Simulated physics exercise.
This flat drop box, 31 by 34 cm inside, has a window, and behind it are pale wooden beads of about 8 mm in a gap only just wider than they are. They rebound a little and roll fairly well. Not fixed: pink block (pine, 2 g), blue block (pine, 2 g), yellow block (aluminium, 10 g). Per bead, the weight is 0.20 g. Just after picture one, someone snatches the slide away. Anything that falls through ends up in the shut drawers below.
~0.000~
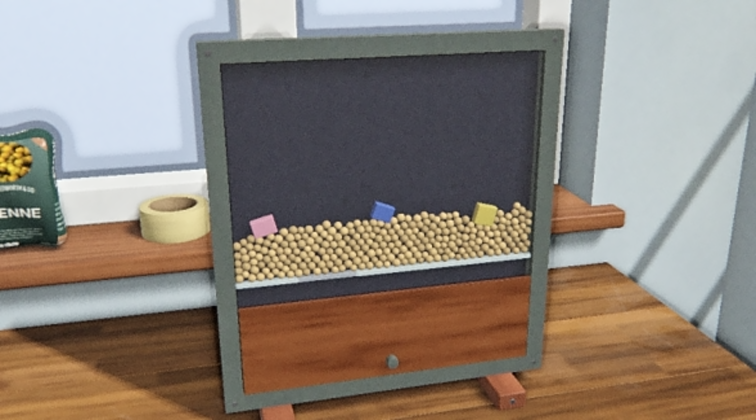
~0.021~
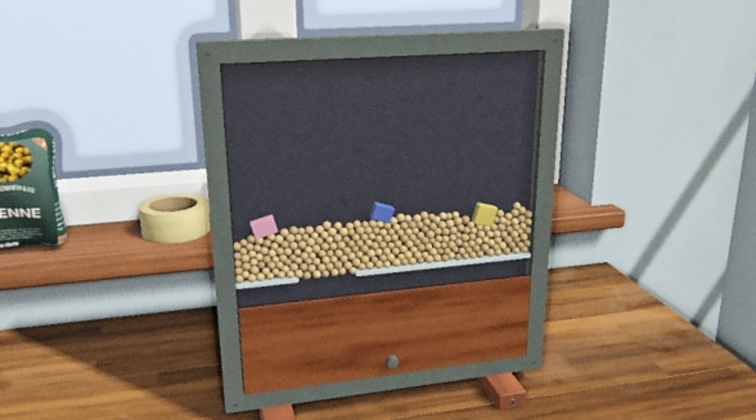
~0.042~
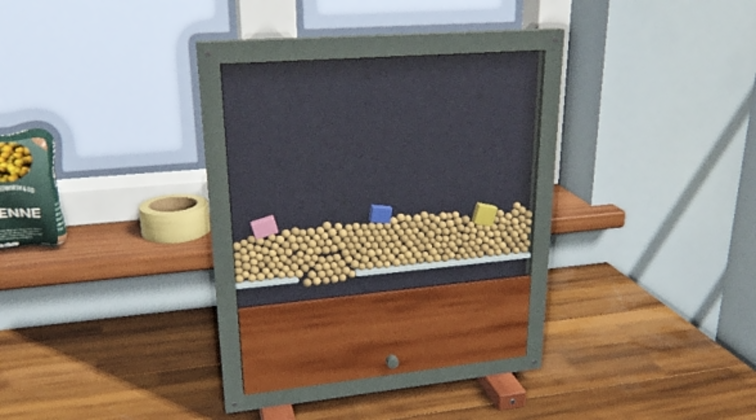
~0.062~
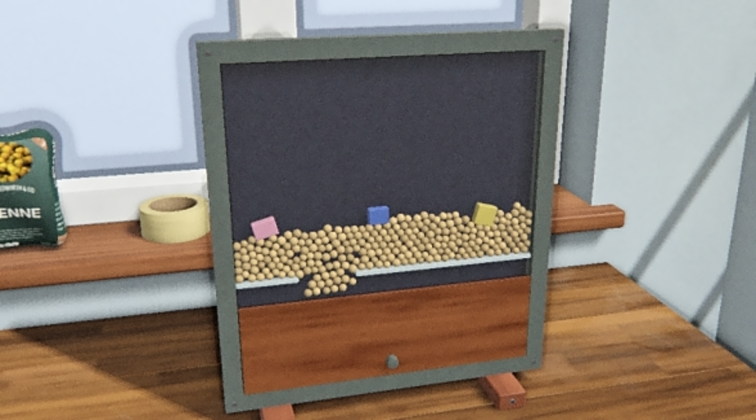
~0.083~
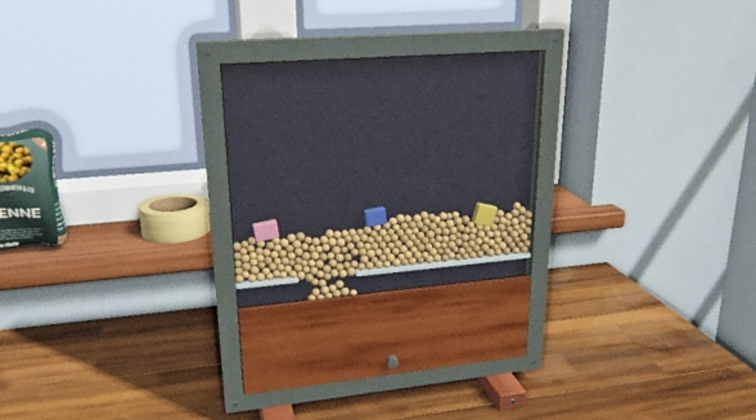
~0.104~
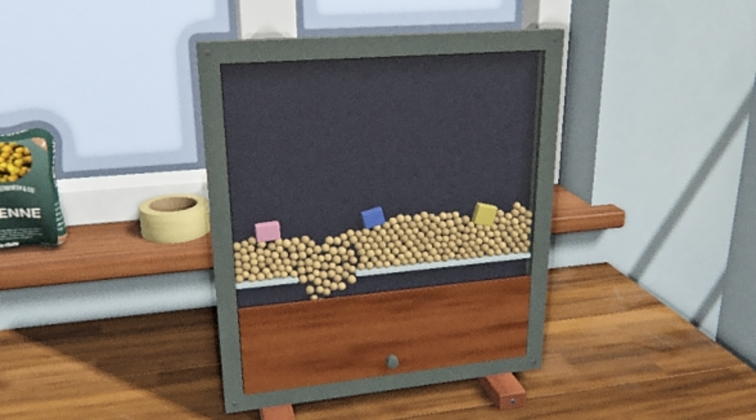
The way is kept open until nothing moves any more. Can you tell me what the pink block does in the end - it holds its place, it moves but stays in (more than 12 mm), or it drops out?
In the end it falls out.
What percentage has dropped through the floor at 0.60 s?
Close to 35 percent at that point.
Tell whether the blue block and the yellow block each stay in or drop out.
Result - blue: Escaped, yellow: Retained.
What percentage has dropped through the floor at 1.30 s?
Something like 45 in a hundred.
After 0.25 s, 30 % are out; pink block moved 3.8 cm tilted 48°; blue block moved 7.3 cm tilted 76°; yellow block moved 0.0 cm tilted 15°.
After 0.60 s, 35 % are out; pink block below the floor; blue block below the floor; yellow block moved 0.0 cm tilted 15°.
After 1.30 s, 45 % are out; pink block below the floor; blue block below the floor; yellow block moved 0.0 cm tilted 15°.
At rest by 1.6 s, 45 % are out; pink block below the floor; blue block below the floor; yellow block moved 0.0 cm tilted 15°.
